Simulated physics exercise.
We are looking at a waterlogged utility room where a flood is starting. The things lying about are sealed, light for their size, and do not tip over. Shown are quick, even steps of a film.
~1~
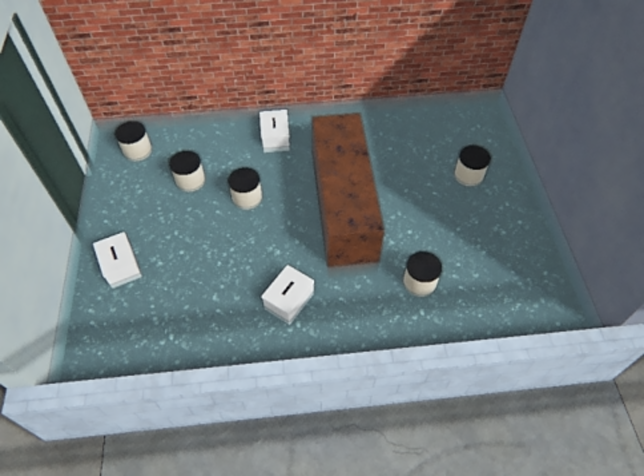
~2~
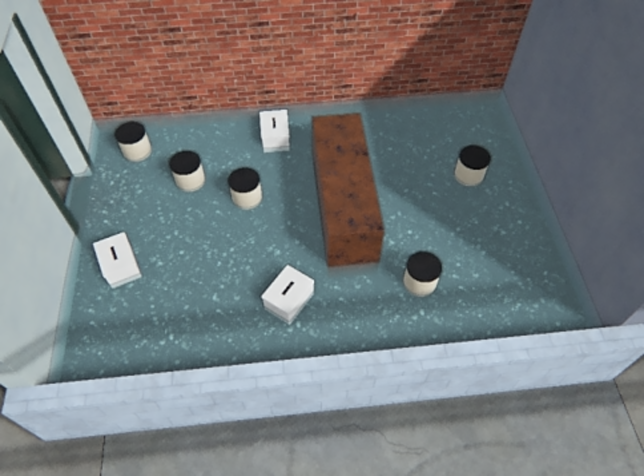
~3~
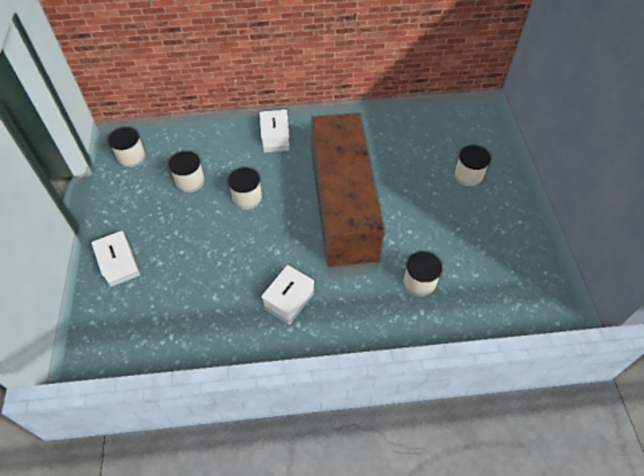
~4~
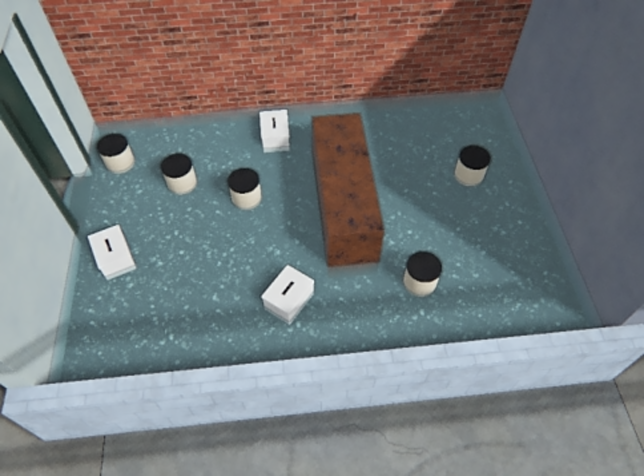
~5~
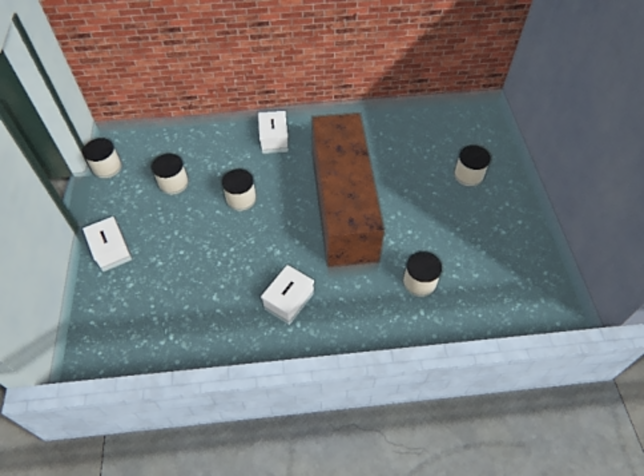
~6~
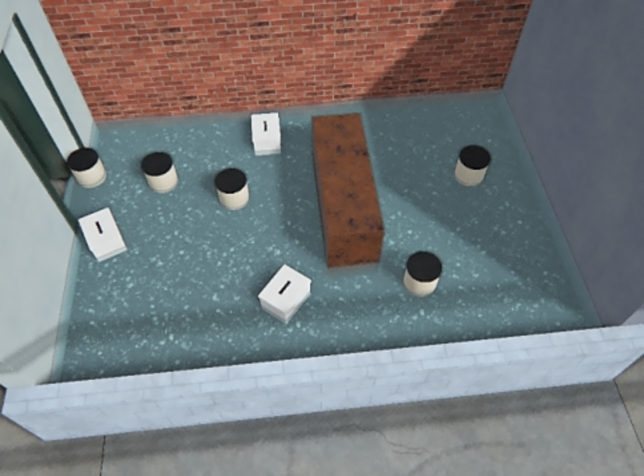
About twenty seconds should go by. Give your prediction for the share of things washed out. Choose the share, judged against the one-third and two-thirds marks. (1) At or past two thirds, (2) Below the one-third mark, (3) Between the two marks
1.
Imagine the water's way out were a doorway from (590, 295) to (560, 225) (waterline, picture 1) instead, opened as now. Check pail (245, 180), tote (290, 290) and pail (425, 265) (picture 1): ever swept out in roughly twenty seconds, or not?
Sequentially, I'd put it as not lost, swept away, swept away.
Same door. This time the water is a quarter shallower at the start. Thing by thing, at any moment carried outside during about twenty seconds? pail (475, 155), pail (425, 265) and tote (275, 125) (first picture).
In sequence they are not removed, not removed and removed.
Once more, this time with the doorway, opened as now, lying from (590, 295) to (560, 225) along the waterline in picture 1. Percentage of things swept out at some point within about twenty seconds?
My estimate is some 50 percent.
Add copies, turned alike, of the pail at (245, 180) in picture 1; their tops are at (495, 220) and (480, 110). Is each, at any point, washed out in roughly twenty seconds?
In the order listed: Held back, then held back.
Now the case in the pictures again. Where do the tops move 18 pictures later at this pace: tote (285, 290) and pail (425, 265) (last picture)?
I'd say close to (192, 236) and close to (285, 285).
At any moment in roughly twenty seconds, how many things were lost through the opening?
I make it 6 in total.
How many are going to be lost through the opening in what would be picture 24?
The number I arrive at is 4.
A moment on, 2 of 8 are out; 6 afloat.
Next, 4 of 8 are out; 4 afloat.
Later, 6 of 8 are out; 2 afloat.
In the end, 6 of 8 are out; 2 afloat.
